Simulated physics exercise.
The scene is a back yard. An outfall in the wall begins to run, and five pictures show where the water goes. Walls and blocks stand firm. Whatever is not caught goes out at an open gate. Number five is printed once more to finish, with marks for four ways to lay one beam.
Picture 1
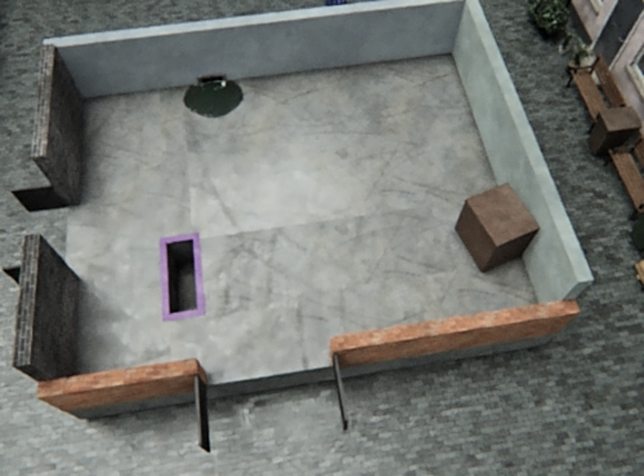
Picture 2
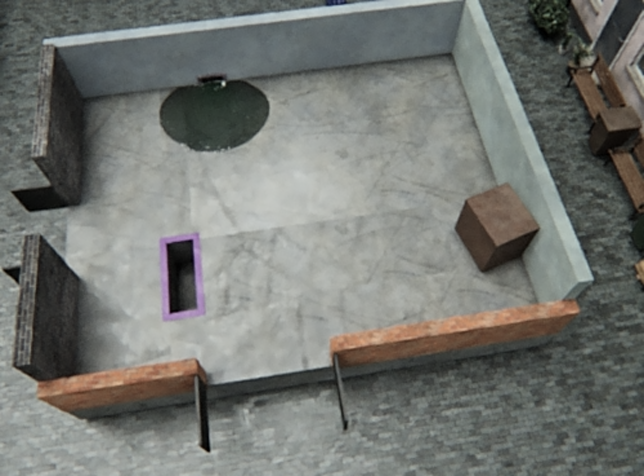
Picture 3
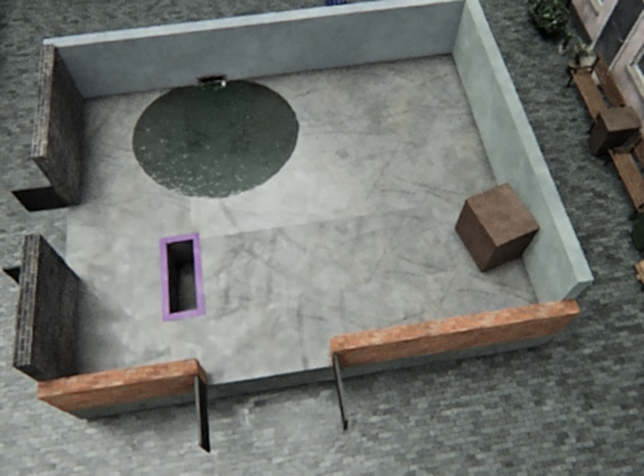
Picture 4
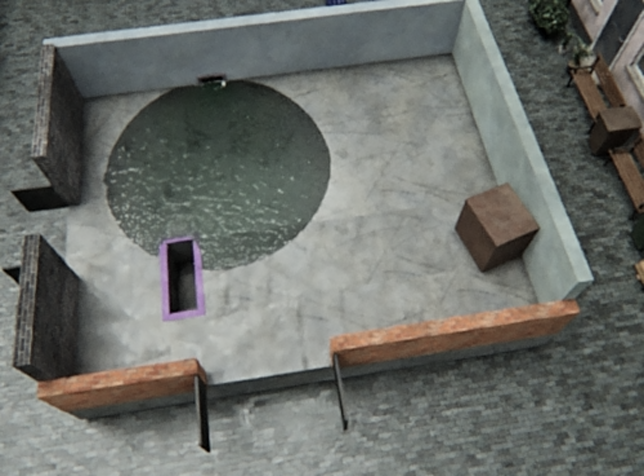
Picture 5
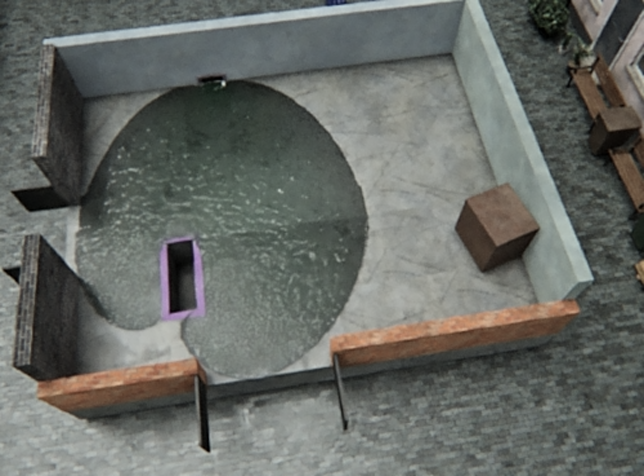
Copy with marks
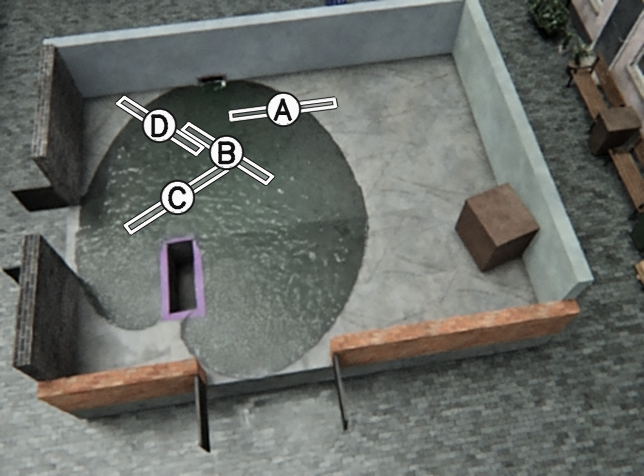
Dark water spreading from a wall outlet across a walled yard's grey floor, reaching and surrounding a purple-edged drain.
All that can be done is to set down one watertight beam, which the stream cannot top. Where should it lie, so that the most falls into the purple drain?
A.
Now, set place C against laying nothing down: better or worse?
Place C is worse.
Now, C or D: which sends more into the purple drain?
D it is.
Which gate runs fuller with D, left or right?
The right gate.
On the marked copy, A from (230, 116) to (334, 102); B from (185, 126) to (269, 179); C from (128, 229) to (224, 167); D from (121, 100) to (199, 150).
If A is chosen, about 28 % of the stream runs into the purple drain, about 61 % out by the gates.
If B is chosen, about 11 % of the stream runs into the purple drain, about 84 % out by the gates.
If C is chosen, about 5 % of the stream runs into the purple drain, about 88 % out by the gates.
If D is chosen, about 13 % of the stream runs into the purple drain, about 78 % out by the gates.
